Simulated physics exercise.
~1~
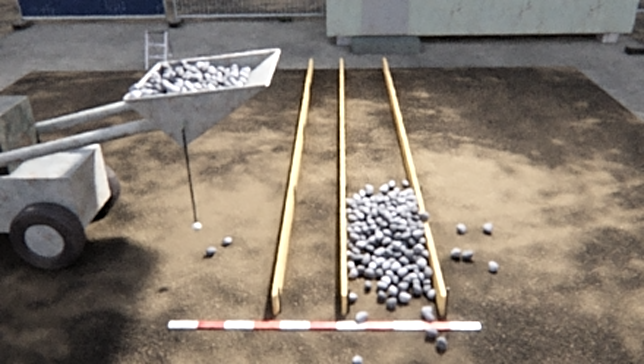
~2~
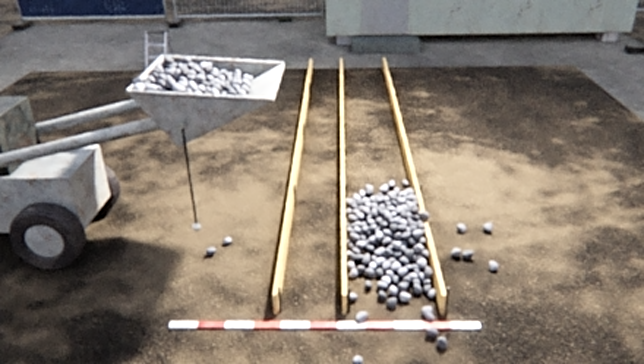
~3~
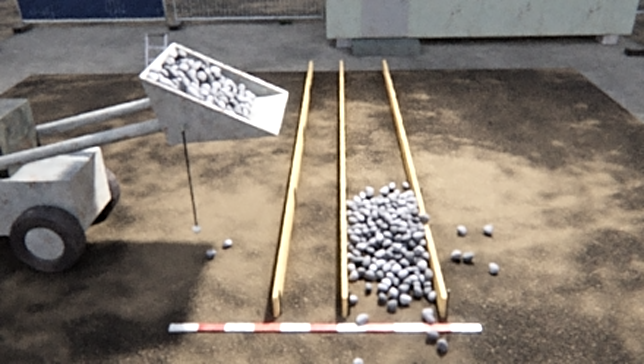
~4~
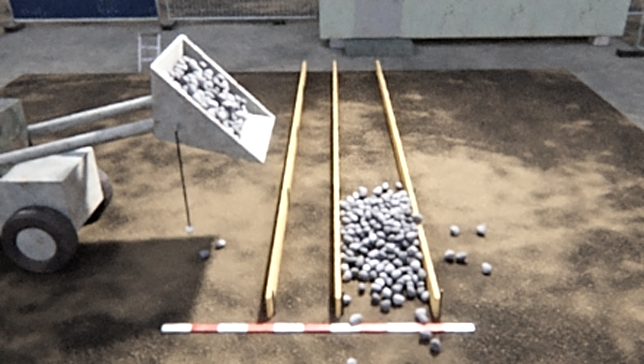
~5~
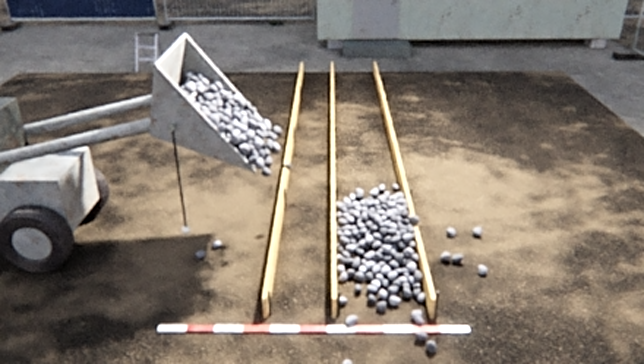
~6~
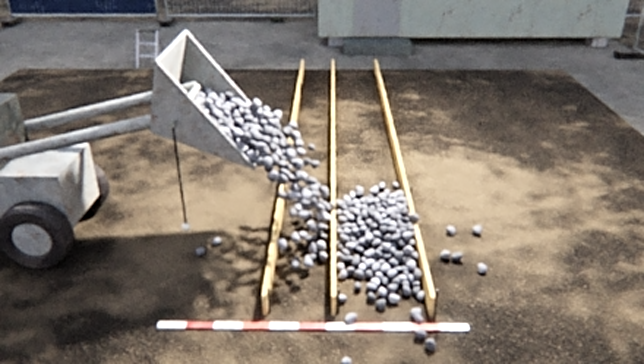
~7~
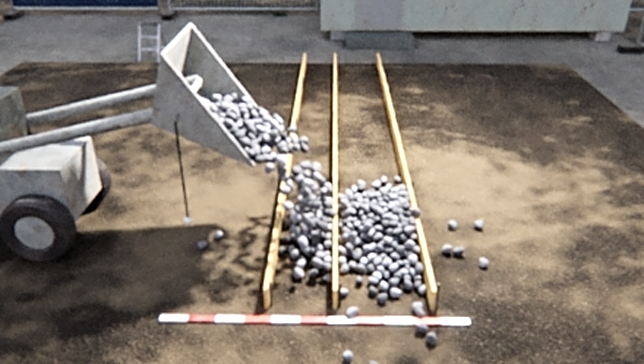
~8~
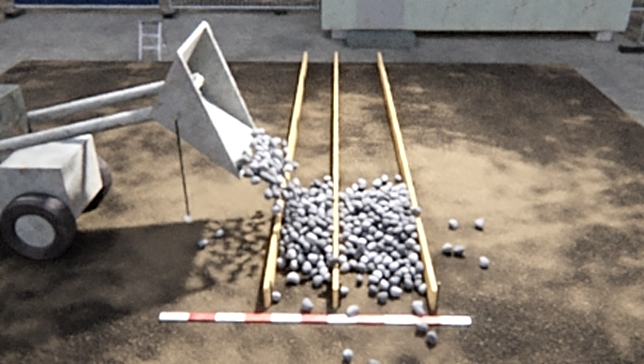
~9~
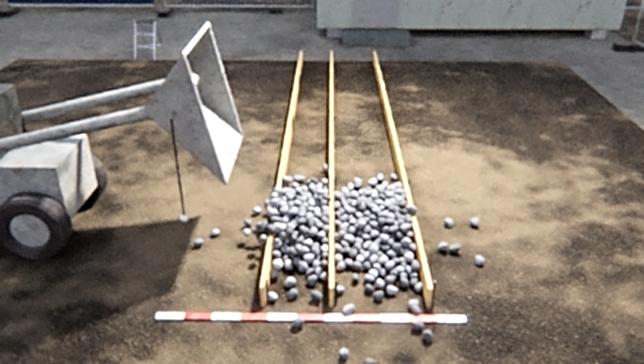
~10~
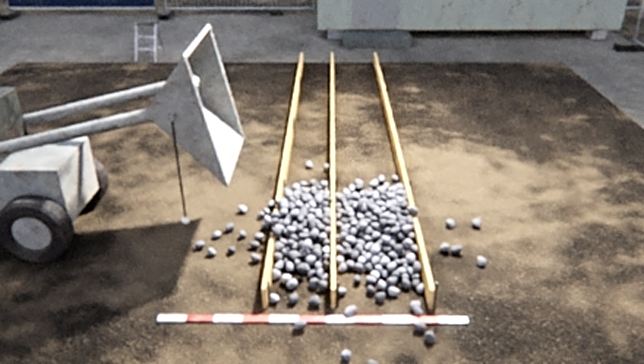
On bare ground, a tilting skip tips its grey stones mostly into the empty left bay.
